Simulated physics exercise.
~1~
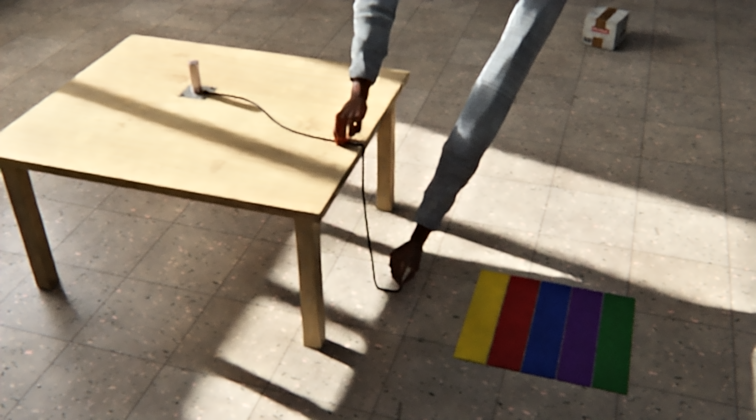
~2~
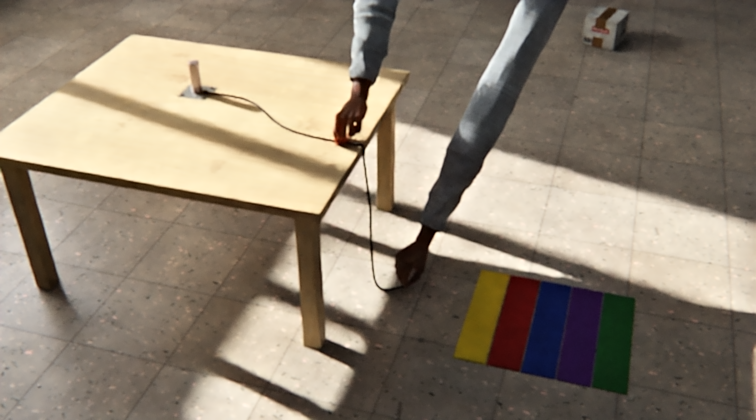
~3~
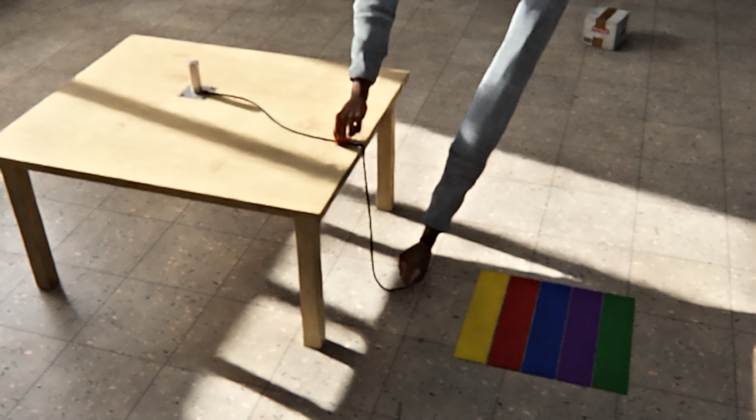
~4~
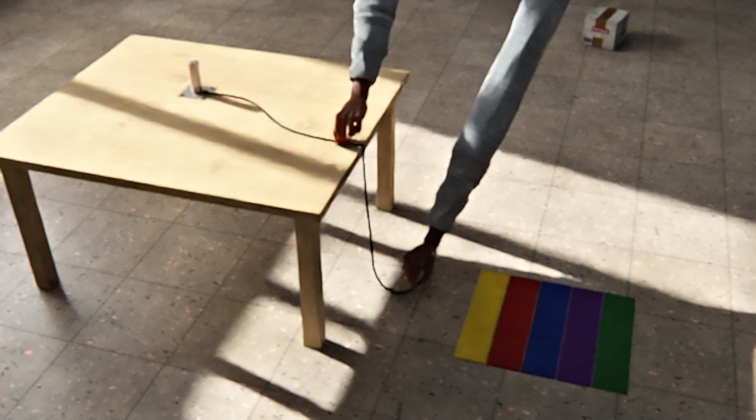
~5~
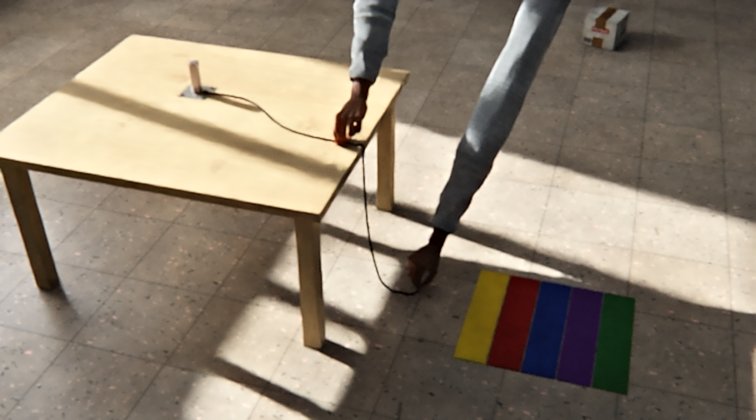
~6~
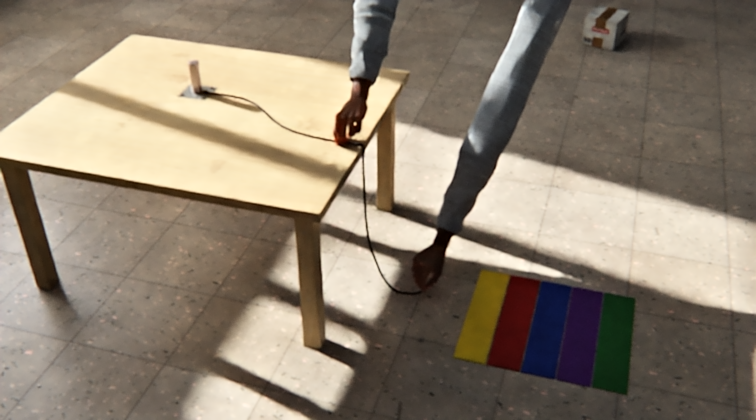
Two arms in grey sleeves reach down from the top of a sunlit, tiled room at home, seen from above at an angle. One hand pins a dark shoelace at the edge of a pale wooden table, near yellow, red, blue, purple and green floor strips, with a small box behind. The lower hand draws the hanging end slowly rightward, while the camera stays still.
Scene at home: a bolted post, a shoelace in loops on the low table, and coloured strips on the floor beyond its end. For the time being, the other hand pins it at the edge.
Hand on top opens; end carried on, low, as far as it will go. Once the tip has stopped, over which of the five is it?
Over the red strip.
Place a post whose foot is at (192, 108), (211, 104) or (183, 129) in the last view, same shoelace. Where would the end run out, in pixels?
In pixels, the answers are (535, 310), (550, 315) and (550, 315).
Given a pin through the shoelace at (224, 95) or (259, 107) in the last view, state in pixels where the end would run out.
The spots come out as (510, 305) and (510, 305), in that order.
A little later, end near (444, 292); short of the strips.
Next, end near (488, 300); over yellow.
When it is tight, end near (514, 305); over red. It halts on the red strip.
